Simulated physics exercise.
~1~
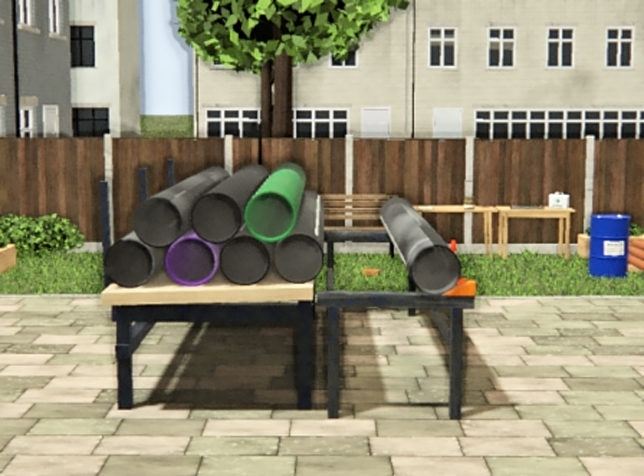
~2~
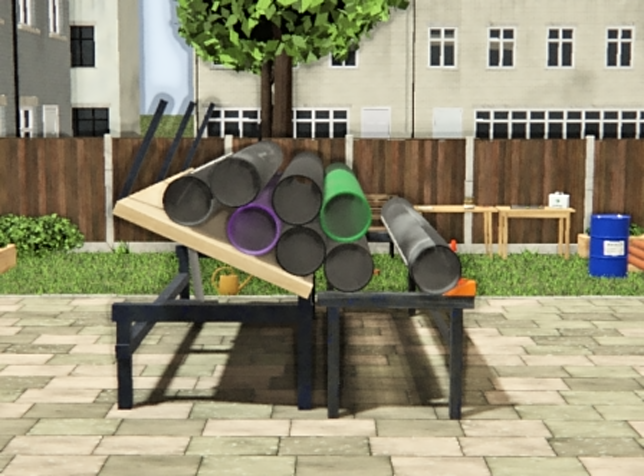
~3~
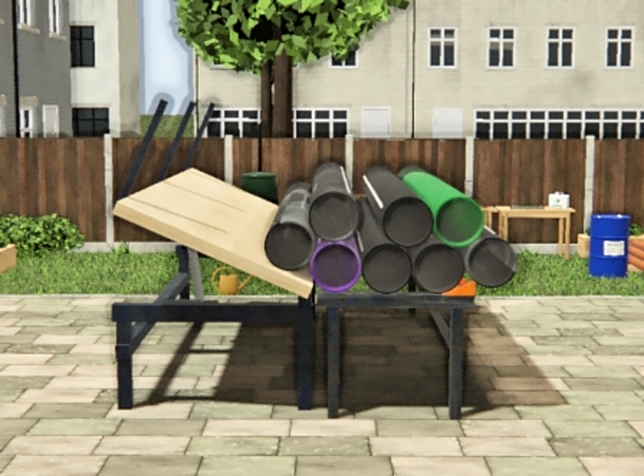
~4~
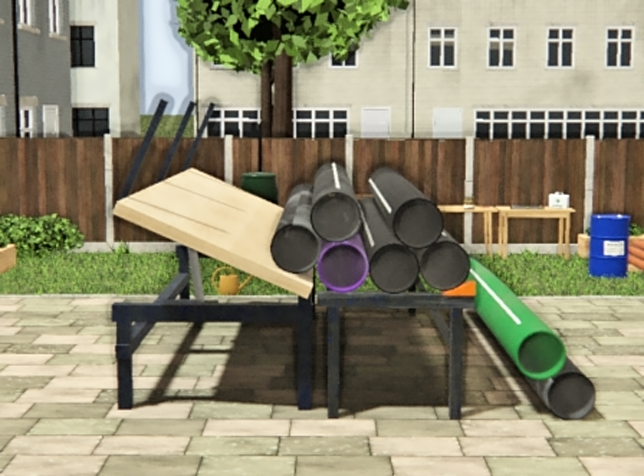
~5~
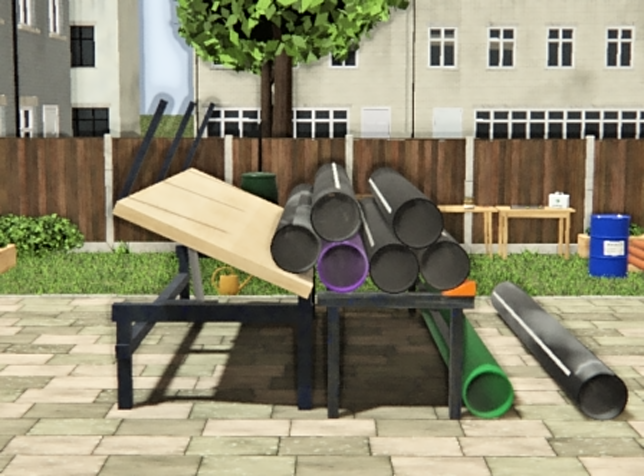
A wooden deck on a dark stand, loaded with dark pipes and one green and one purple, sits left of a low rack in a paved yard, seen from the front with a fence and tree behind. One dark pipe already rests on the rack by an orange stop. The deck tilts up on its left side and the pipes roll right, bunching across the rack. The green pipe and a dark one go over the stop and drop to the paving. The green one ends beneath the rack's right end, the dark one farther right, while purple stays among the pipes on the rack.
